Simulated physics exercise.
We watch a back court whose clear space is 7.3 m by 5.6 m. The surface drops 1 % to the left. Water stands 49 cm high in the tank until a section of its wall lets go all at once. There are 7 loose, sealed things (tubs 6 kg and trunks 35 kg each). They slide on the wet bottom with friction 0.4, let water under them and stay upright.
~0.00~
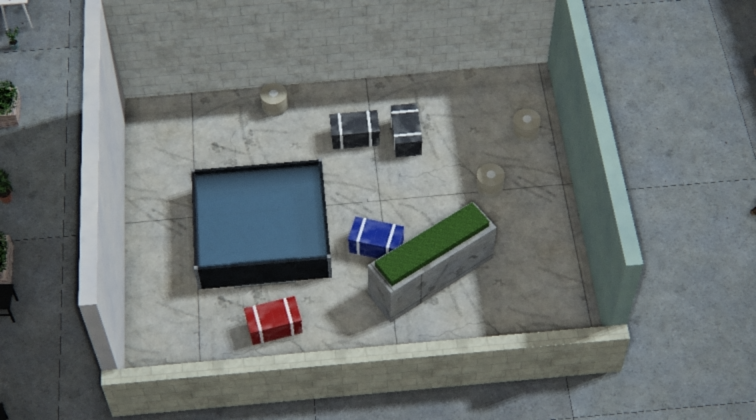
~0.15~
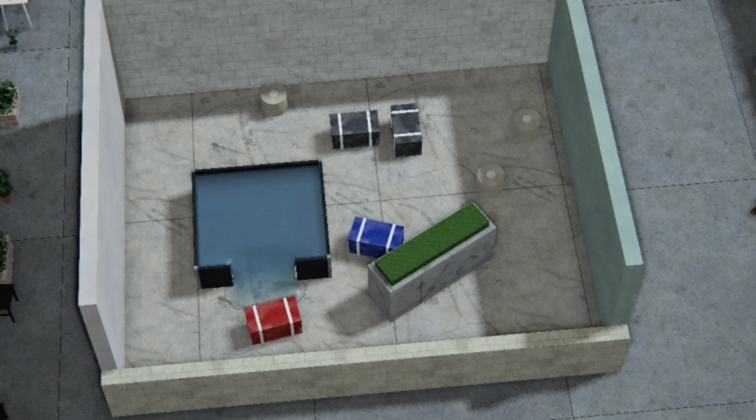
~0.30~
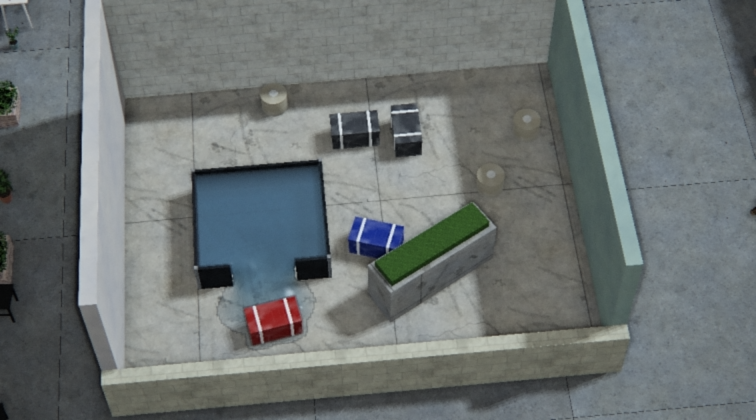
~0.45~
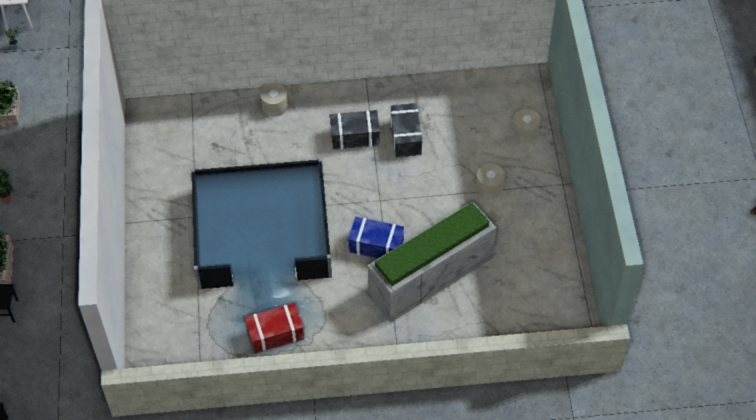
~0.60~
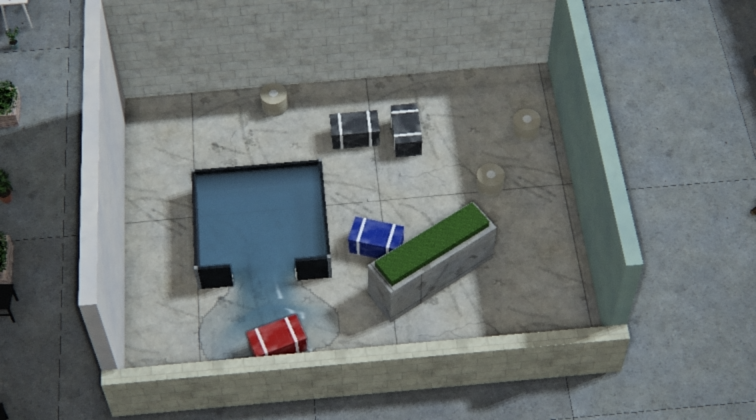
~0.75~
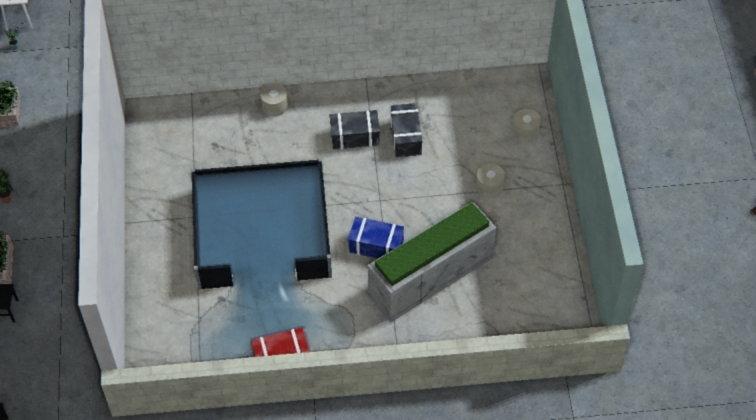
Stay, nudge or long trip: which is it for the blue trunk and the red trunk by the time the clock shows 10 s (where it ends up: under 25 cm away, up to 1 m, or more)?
The blue trunk barely shifts; the red trunk ends far away.
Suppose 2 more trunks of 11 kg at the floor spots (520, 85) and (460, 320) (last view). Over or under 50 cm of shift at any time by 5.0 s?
In that order: Less, over.
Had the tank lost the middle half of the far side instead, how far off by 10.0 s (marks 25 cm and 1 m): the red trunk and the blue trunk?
Then the red trunk holds its place, the blue trunk barely shifts.
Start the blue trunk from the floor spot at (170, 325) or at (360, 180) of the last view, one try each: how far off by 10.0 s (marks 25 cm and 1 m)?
In that order: It slides a little; it stays put.
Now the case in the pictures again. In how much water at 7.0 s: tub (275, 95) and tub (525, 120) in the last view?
About 3 and 2 cm.
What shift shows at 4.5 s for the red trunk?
Roughly 150 cm by then.
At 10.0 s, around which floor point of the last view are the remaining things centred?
Near (418, 181).
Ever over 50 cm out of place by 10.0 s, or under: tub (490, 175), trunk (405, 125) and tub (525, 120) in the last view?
In turn: Less, short of it, less.
After 2.0 s the blue trunk is near (376, 233), 0.0 m from its start, aground; the red trunk is near (287, 345), 0.6 m from its start, afloat; 1 afloat.
After 4.5 s the blue trunk is near (376, 233), 0.0 m from its start, aground; the red trunk is near (376, 330), 1.6 m from its start, aground; 0 afloat.
After 7.0 s the blue trunk is near (376, 233), 0.0 m from its start, aground; the red trunk is near (376, 331), 1.6 m from its start, aground; 0 afloat.
After 10.0 s the blue trunk is near (376, 233), 0.0 m from its start, aground; the red trunk is near (376, 331), 1.6 m from its start, aground; 1 afloat.
